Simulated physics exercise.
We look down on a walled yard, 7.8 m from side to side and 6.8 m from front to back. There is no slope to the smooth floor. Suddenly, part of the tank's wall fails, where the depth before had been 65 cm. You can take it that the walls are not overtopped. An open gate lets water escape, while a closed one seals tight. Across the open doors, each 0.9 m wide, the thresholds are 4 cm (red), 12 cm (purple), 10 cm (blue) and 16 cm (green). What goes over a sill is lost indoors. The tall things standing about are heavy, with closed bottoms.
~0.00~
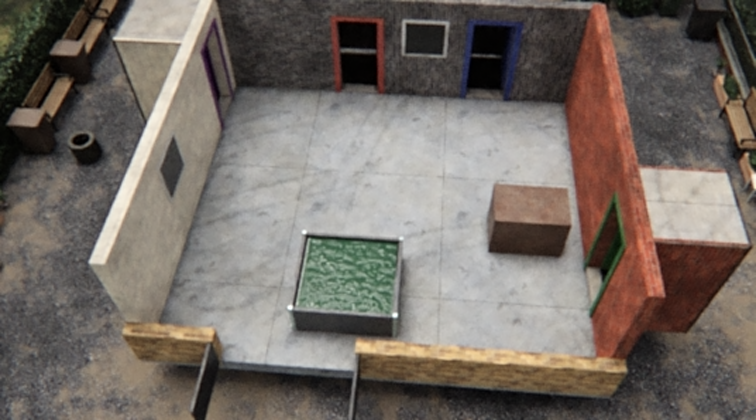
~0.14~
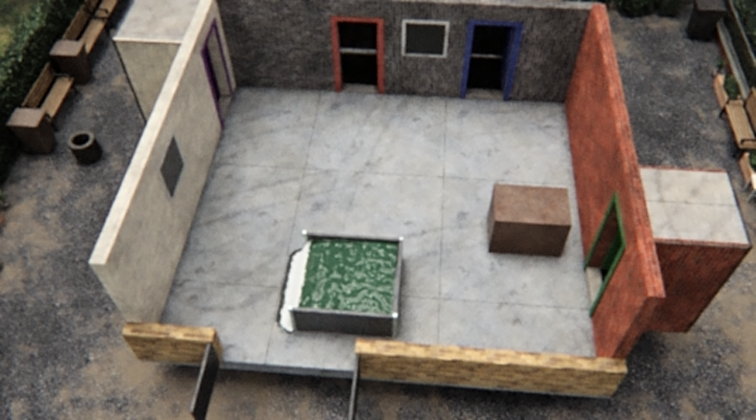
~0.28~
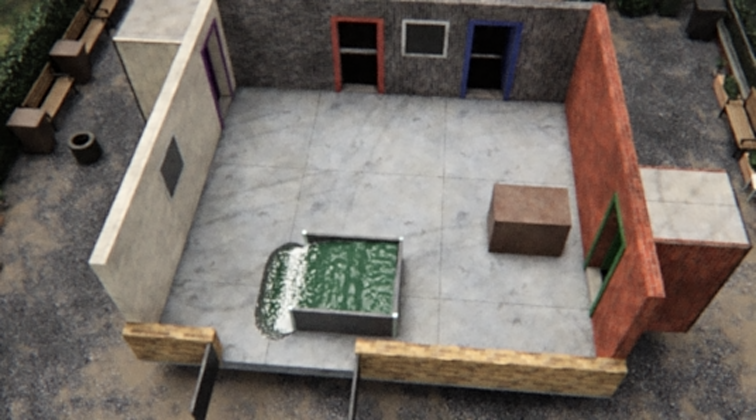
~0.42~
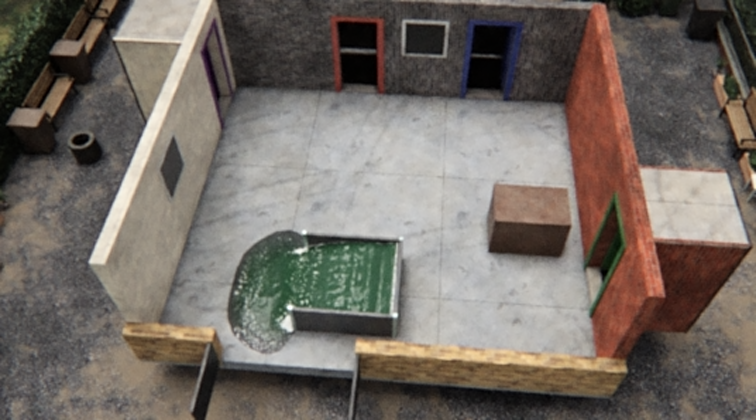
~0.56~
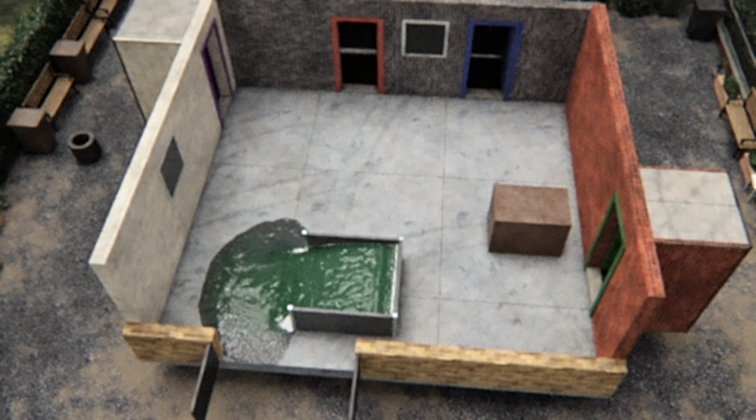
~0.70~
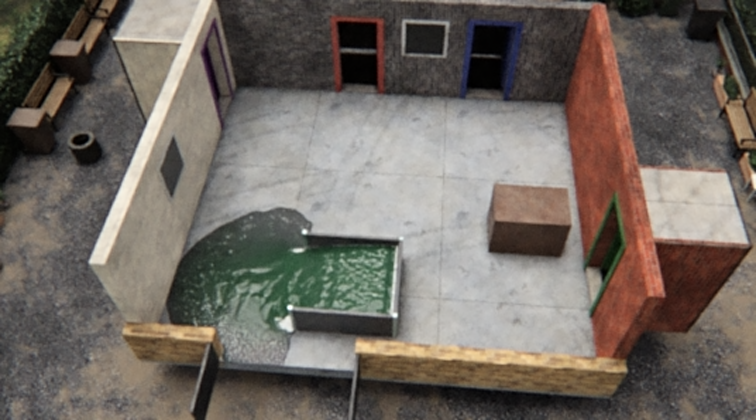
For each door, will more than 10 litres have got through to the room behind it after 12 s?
At the red door the limit will be outstripped; at the purple door the limit will not be outstripped; at the blue door the limit will not be outstripped; at the green door the limit will not be outstripped.
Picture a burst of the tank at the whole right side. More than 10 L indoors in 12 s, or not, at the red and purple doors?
Here's how it goes: Red falls short, purple falls short.
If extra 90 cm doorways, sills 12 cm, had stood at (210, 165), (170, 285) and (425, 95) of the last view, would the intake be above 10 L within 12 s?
Taking them in order, the first gets too little, the second enough and the third too little.
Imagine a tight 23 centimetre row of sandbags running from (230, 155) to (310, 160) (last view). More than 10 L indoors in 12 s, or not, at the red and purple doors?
Then: Red under, purple under.
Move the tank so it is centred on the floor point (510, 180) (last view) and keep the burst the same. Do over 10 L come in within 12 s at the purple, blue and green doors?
Lab note: Purple door limit exceeded; blue door limit not exceeded; green door limit not exceeded.
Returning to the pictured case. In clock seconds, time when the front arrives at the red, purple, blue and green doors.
The front reaches red at 4.0 s, purple at 2.4 s, blue at 6.0 s, green at 11.5 s.
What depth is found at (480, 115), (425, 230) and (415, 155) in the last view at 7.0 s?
Depths in turn: Roughly 3, 0 and 1 centimetres.
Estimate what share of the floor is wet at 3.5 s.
30 %.
After 1.4 s water covers 15 % of the floor and is deepest (42 cm) near (163, 343); red door not reached, purple door not reached, blue door not reached, green door not reached.
After 2.2 s water covers 20 % of the floor and is deepest (34 cm) near (153, 342); red door not reached, purple door not reached, blue door not reached, green door not reached.
After 3.5 s water covers 30 % of the floor and is deepest (20 cm) near (235, 91); red door not reached, purple door 5 cm at the sill, 0 L in, blue door not reached, green door not reached.
After 7.0 s water covers 55 % of the floor and is deepest (10 cm) near (225, 122); red door 7 cm at the sill, 16 L in, purple door 10 cm at the sill, 1 L in, blue door 3 cm at the sill, 0 L in, green door not reached.
After 12.0 s water covers 75 % of the floor and is deepest (7 cm) near (547, 216); red door 3 cm at the sill, 24 L in, purple door 4 cm at the sill, 1 L in, blue door 3 cm at the sill, 0 L in, green door 2 cm at the sill, 0 L in.
